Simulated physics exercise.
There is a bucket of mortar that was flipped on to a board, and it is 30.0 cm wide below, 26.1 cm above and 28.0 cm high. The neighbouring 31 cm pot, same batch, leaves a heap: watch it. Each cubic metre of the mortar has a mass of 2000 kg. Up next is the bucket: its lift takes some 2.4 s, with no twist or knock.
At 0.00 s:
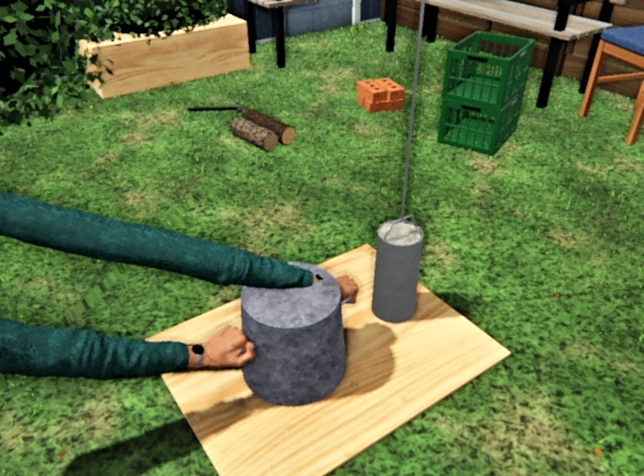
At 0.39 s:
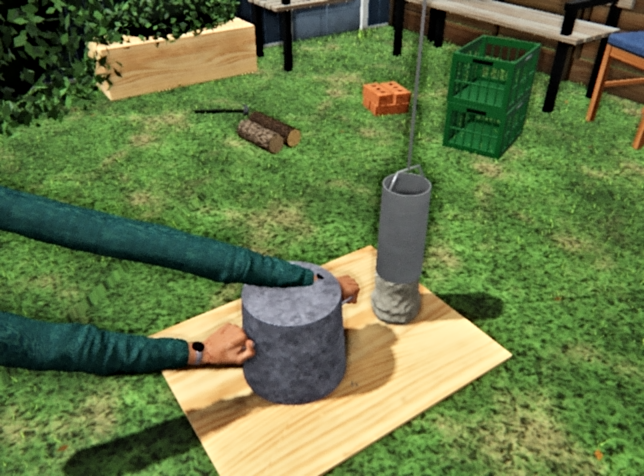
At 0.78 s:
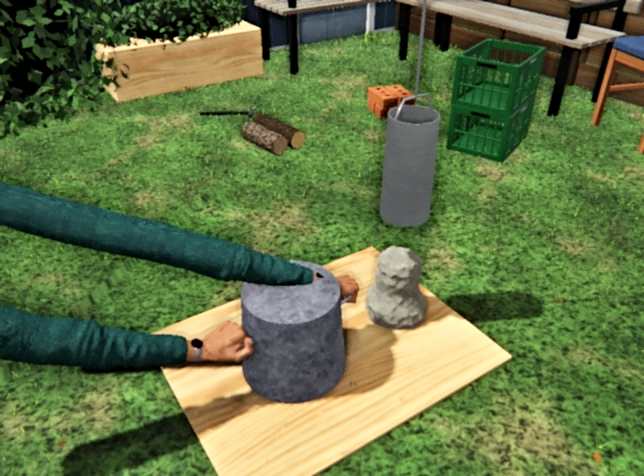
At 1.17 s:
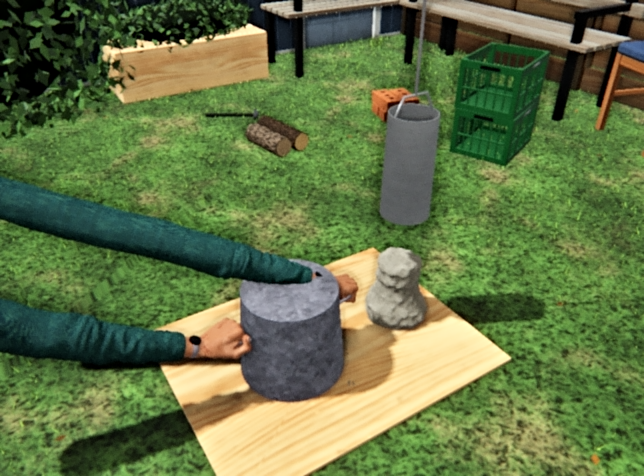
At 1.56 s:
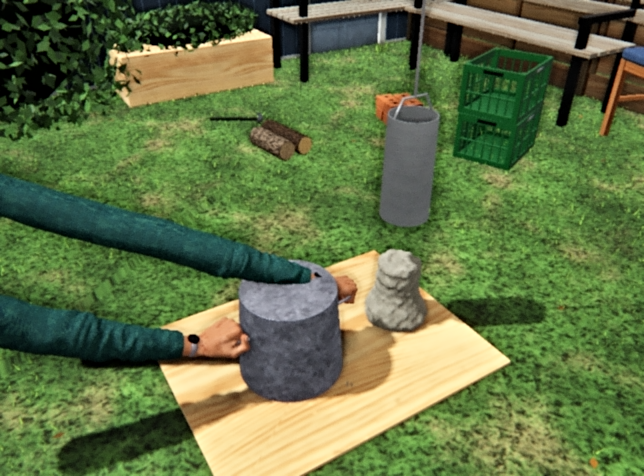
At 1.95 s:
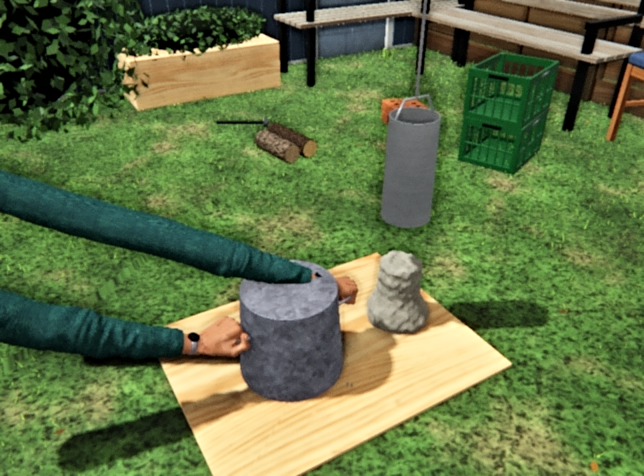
We see two hands gripping an upturned grey bucket on a wooden board while the narrower grey cylinder beside it rises and shifts slightly right, leaving a lumpy grey heap; the cylinder then hangs above, and the bucket stays put.
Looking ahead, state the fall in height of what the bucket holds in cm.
Roughly 4 centimetres.
After 2.5 s, the bucket is up 5.7 cm; the mortar has come down 0.8 cm to 27 cm and is 31 cm wide.
After 3.1 s, the bucket is up 17 cm; the mortar has come down 3.3 cm to 25 cm and is 33 cm wide.
After 3.7 s, the bucket is up 28 cm; the mortar has come down 3.5 cm to 25 cm and is 34 cm wide.
After 4.5 s, the bucket is clear; the mortar has come down 3.6 cm to 24 cm and is 34 cm wide.
After 5.0 s, at rest, the bucket is clear; the mortar has come down 3.7 cm to 24 cm and is 34 cm wide.
